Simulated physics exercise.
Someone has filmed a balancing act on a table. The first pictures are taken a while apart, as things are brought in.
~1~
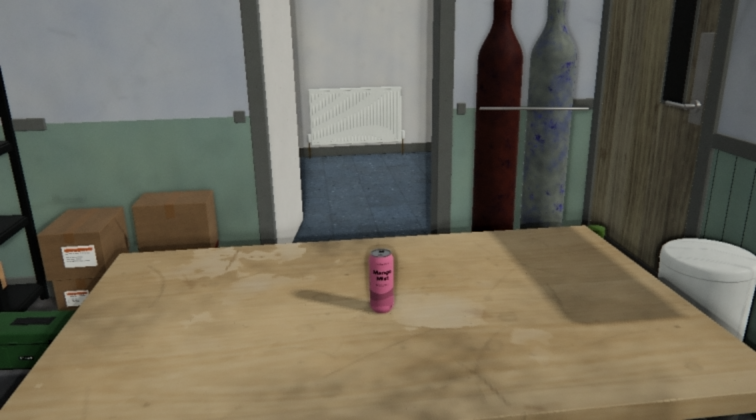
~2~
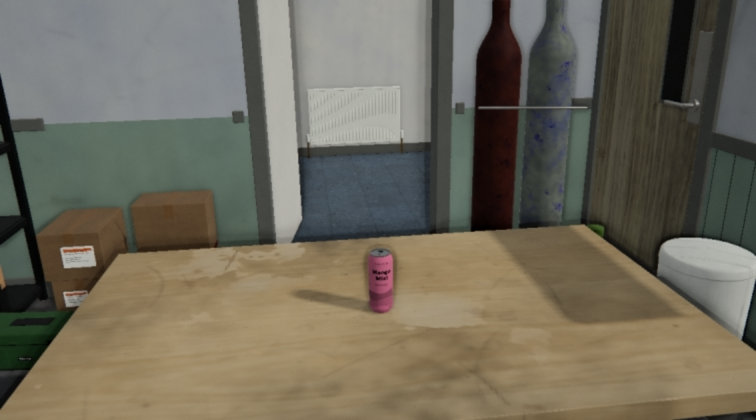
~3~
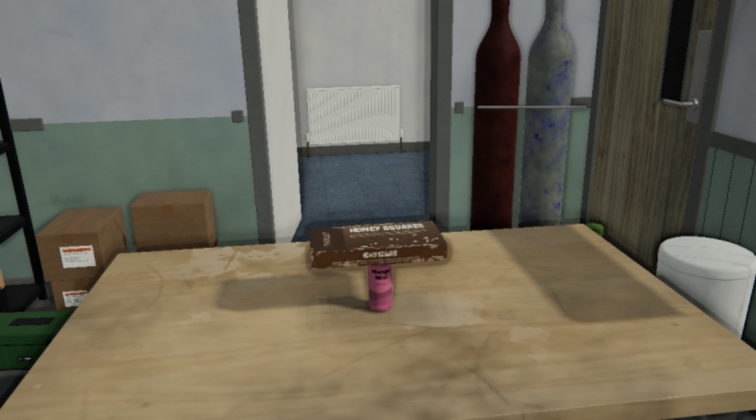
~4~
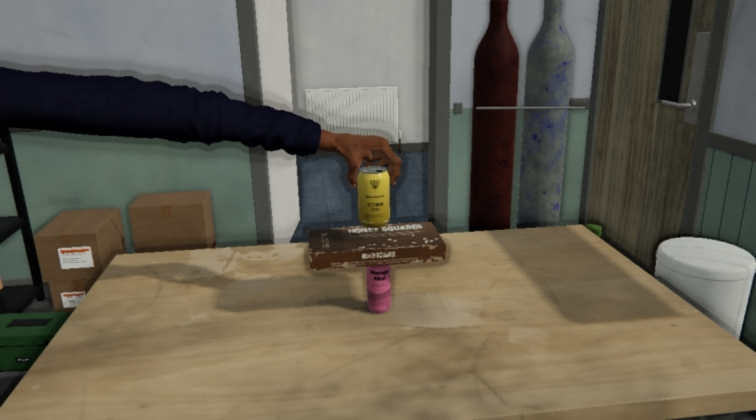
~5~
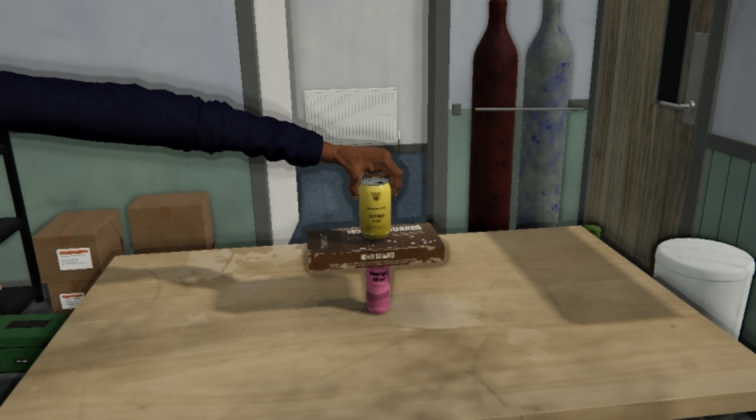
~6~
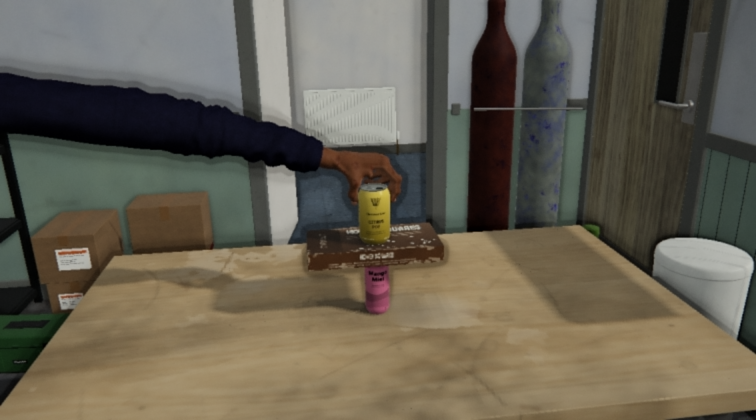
A brown packet appears atop a pink can, then a hand lowers a yellow can onto it.
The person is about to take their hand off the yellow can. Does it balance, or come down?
The stack keeps its balance.
Then, 0.20 s on from there, no change.
Then, 0.50 s on from there, yellow can resting near (374, 215).
In the end, all 3 unmoved. At the end, from the last picture's camera, yellow can near (374, 215). The stack holds.
